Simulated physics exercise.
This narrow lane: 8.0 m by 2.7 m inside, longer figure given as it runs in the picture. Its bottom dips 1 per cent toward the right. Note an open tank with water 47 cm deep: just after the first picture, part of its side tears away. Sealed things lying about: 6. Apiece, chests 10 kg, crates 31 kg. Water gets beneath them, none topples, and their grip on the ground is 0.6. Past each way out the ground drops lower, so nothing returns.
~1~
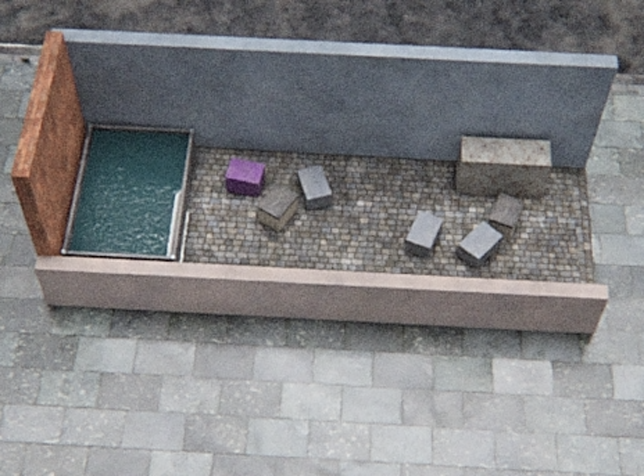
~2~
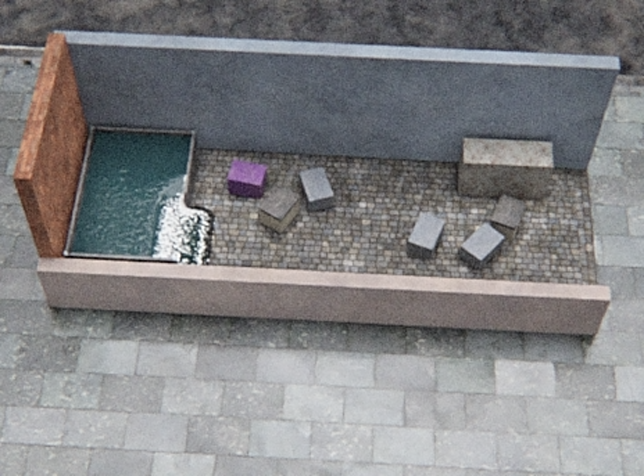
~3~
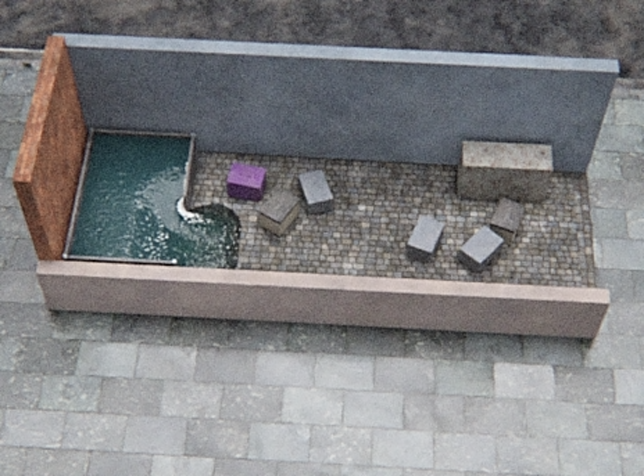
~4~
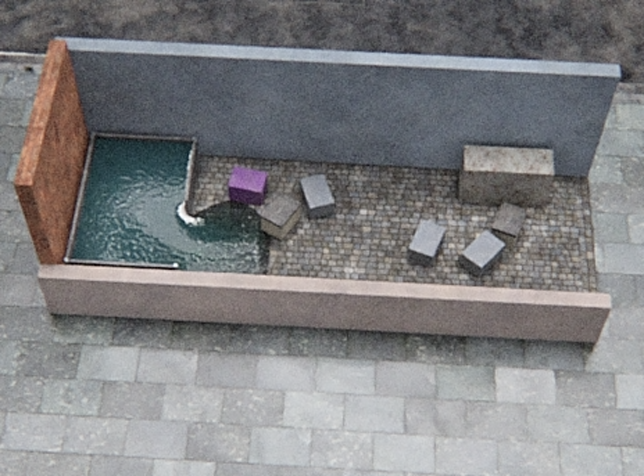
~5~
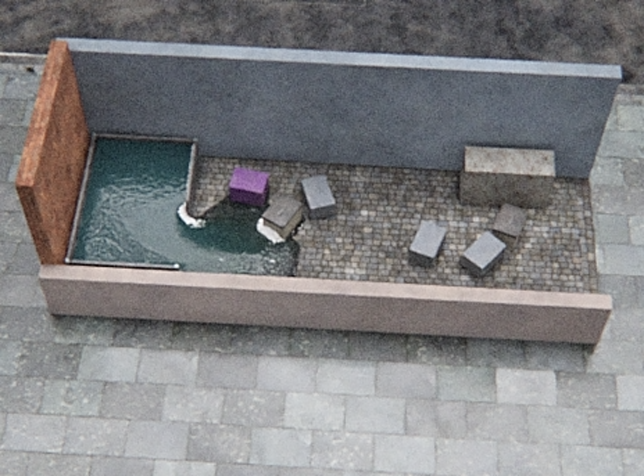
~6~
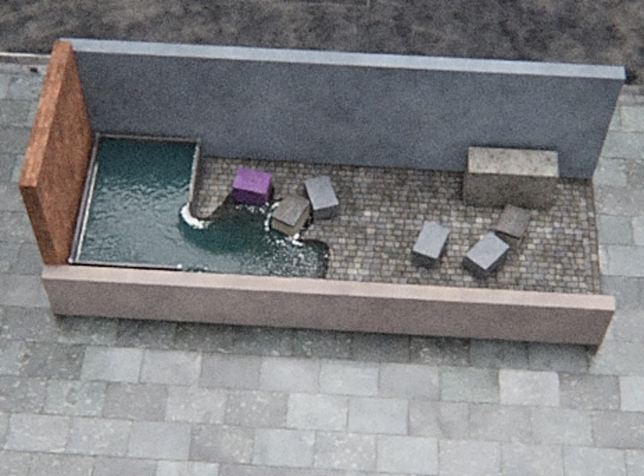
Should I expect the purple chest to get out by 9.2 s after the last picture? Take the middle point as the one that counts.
The purple chest is held in.
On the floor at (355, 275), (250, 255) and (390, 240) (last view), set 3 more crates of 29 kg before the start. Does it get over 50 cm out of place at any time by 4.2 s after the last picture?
In order: Greater, greater and greater.
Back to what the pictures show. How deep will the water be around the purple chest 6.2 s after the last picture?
Roughly 3 cm at that moment.
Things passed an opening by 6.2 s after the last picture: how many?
The number I get is 3.
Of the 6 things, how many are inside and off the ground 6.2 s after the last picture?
The count is 0.
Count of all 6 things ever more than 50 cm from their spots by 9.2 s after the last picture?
That comes to 4.
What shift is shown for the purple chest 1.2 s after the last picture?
About 0 cm by then.
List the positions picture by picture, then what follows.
The purple chest at (245, 171), on the bottom; 3.7 m2 under water; 0 of 6 have shifted, in the first picture.
The purple chest at (247, 172) rests on the ground; water covers 4.3 m2; 0 of 6 have shifted, in the second picture.
The purple chest at (246, 175) rests on the ground; water covers 5.1 m2; 0 of 6 have shifted, in the third picture.
The purple chest at (248, 179), on the bottom; water covers 5.8 m2; 0 of 6 have shifted, in the fourth picture.
The purple chest at (249, 180), on the bottom; 6.4 m2 under water; 0 of 6 have shifted, in the fifth picture.
The purple chest at (252, 180), on the bottom; 7.0 m2 under water; 1 of 6 have shifted, in the sixth picture.
Then, 1.2 s after the last picture the purple chest is near (252, 180), 0.0 m from its start, aground; 0 of 6 are out; 1 afloat.
Then, 3.8 s after the last picture the purple chest is near (252, 180), 0.0 m from its start, aground; 1 of 6 are out; 1 afloat.
Then, 6.2 s after the last picture the purple chest is near (252, 180), 0.0 m from its start, aground; 3 of 6 are out; 0 afloat.
Then, 9.2 s after the last picture the purple chest is near (252, 180), 0.0 m from its start, aground; 3 of 6 are out; 0 afloat.
